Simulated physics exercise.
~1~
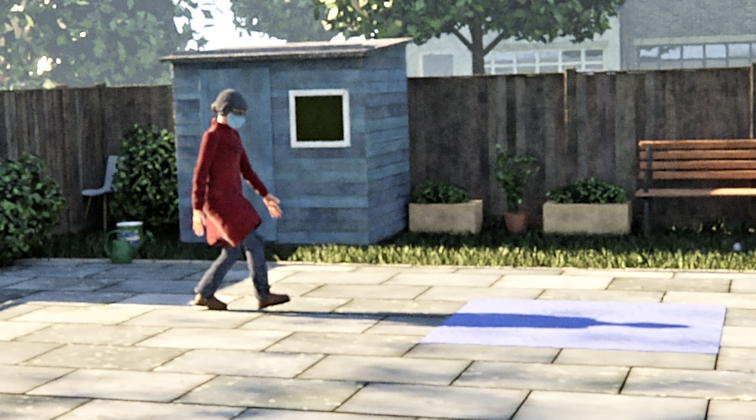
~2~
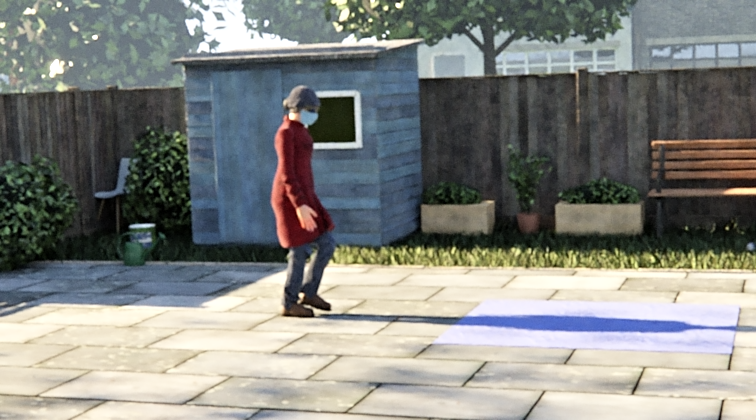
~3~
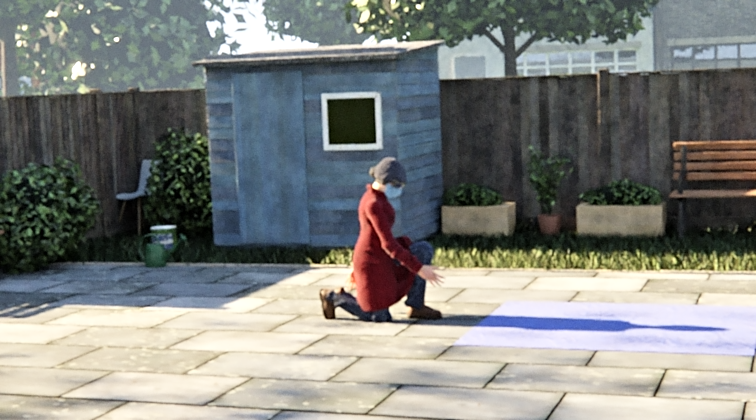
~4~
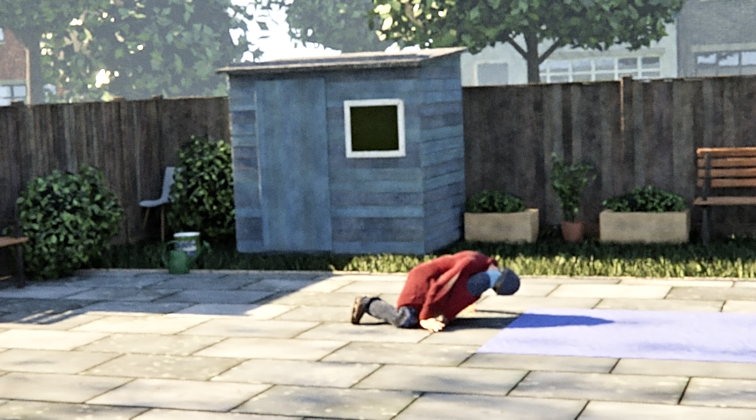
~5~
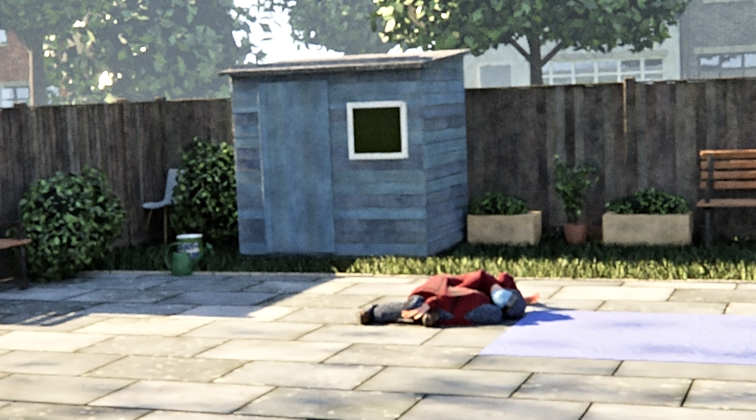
A person in a red coat, grey cap and face mask walked right across a paved yard past a blue shed, sank to their knees, pitched forward and collapsed, ending up lying still on the paving just short of the blue mat.
